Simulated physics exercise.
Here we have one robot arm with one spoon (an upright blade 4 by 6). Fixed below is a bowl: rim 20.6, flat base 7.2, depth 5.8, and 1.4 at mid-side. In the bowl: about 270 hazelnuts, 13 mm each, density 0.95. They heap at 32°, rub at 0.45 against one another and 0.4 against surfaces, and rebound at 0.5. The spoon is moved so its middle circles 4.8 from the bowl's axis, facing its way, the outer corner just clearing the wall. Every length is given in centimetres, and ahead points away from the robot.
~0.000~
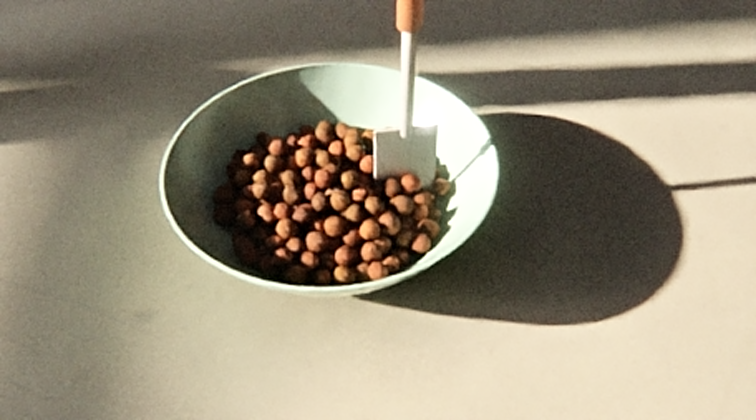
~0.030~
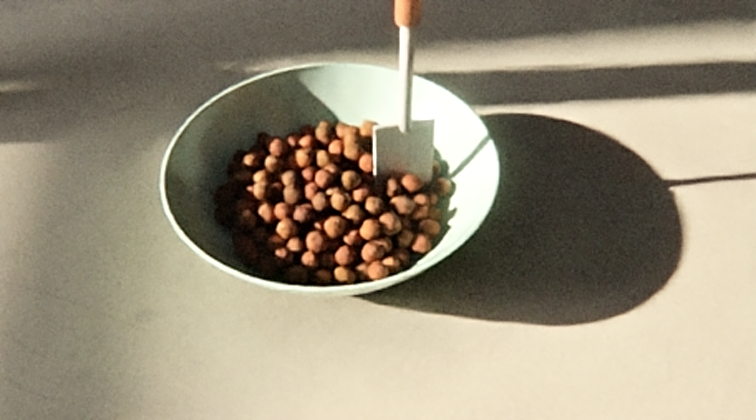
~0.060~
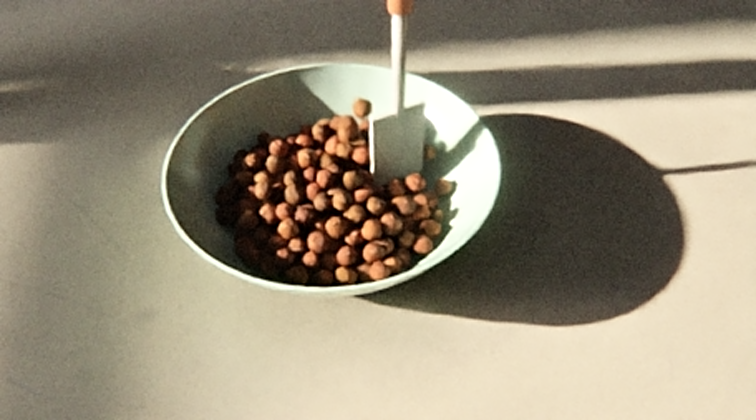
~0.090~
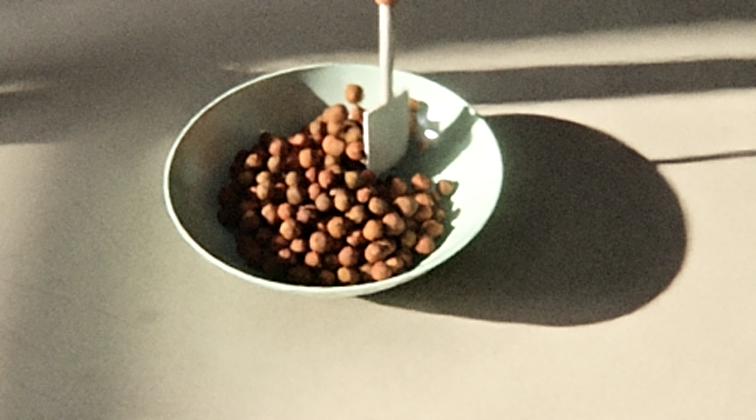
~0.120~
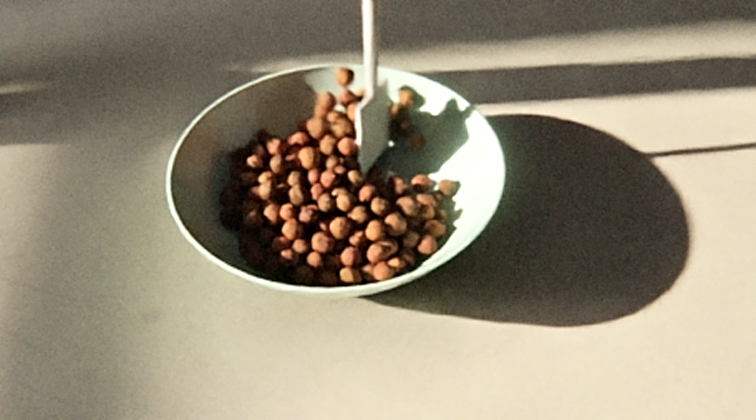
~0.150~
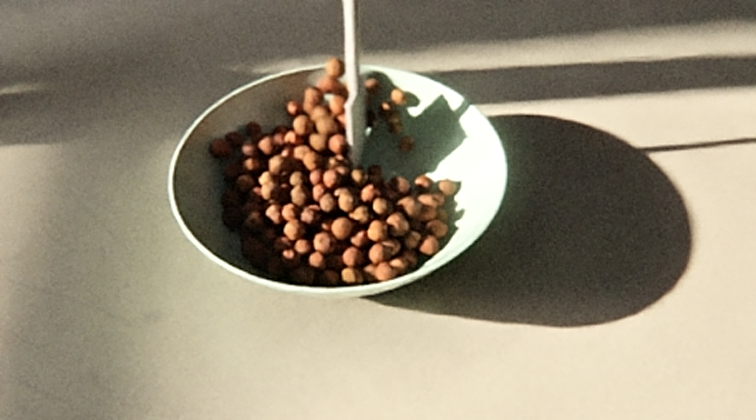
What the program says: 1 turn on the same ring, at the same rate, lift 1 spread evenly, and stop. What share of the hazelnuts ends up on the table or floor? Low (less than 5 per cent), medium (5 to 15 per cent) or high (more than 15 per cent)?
The share is medium, between 5 and 15 per cent.
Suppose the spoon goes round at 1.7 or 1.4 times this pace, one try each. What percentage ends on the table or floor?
Roughly 30 and 15 per cent.
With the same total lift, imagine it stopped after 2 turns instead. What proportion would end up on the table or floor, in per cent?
Roughly 15 per cent.
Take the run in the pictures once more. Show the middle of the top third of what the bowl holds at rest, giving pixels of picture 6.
In the final view it lies around (406, 161).
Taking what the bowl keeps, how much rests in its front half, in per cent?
45 %.
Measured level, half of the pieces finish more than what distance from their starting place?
Some 7 centimetres or so.
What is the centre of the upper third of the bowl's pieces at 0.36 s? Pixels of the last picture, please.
Near (257, 216).
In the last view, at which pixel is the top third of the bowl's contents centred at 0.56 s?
About (419, 215).
After 0.36 s, 182° round, highest piece 8 above the table; 272 in the bowl, 1 in flight or on the tool.
After 0.56 s, 293° round, highest piece 8 above the table; 262 in the bowl, 6 on the table or floor, 5 in flight or on the tool.
After 0.87 s, 0° round, highest piece 6 above the table; 251 in the bowl, 22 on the table or floor.
After 1.57 s, 0° round, highest piece 6 above the table; 251 in the bowl, 22 on the table or floor.
In the end, 251 in the bowl, 22 on the table or floor. That is 8 % on the table or floor.
